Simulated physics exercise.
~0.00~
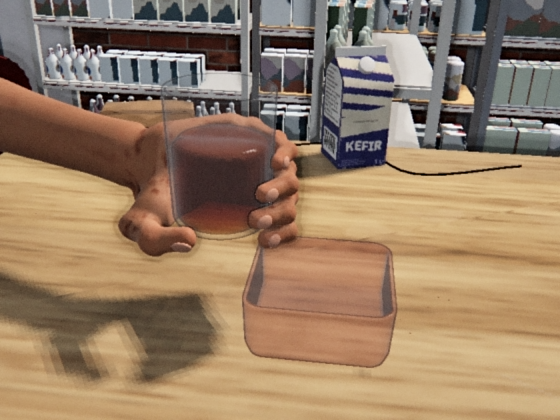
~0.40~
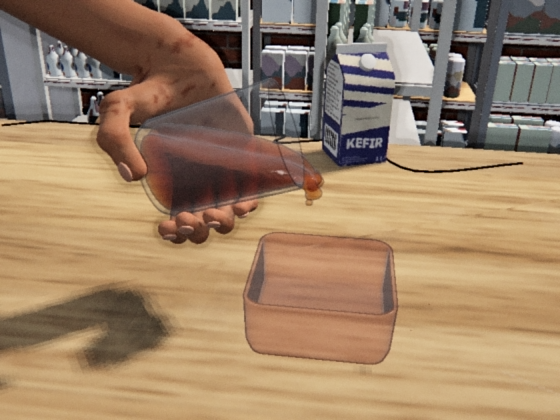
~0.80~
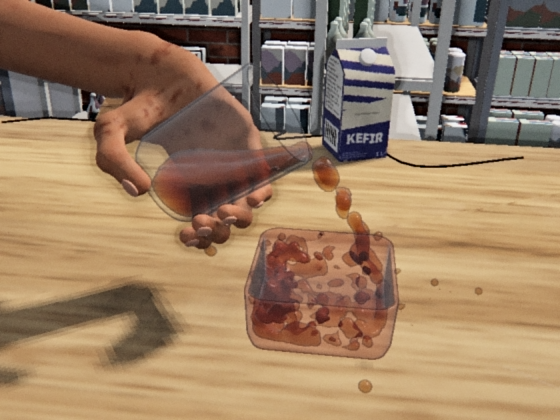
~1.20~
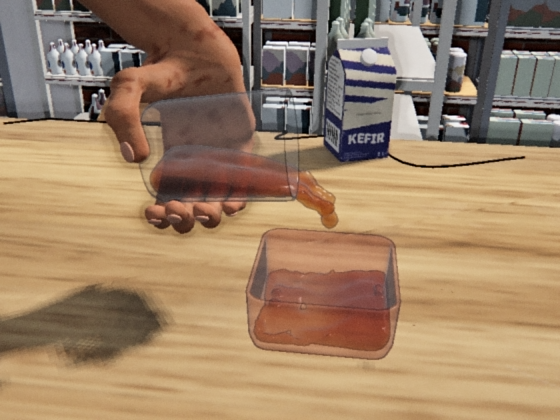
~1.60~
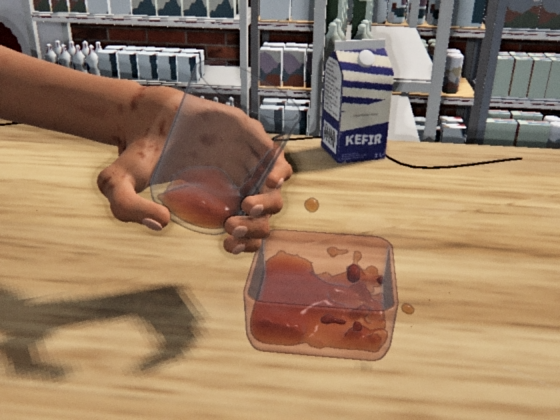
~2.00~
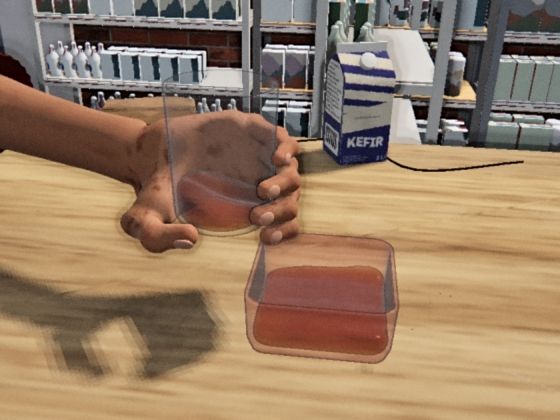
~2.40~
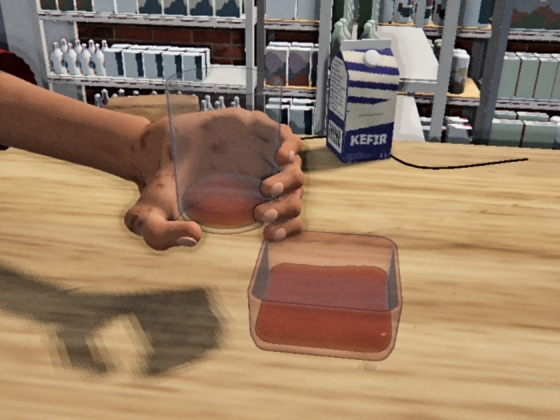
A hand tipped a clear tumbler of reddish-brown tea over an empty see-through box, eased back slightly, then tipped it further, with a few drops flying loose. The tumbler ended upright with a little tea left, and the box was partly filled.
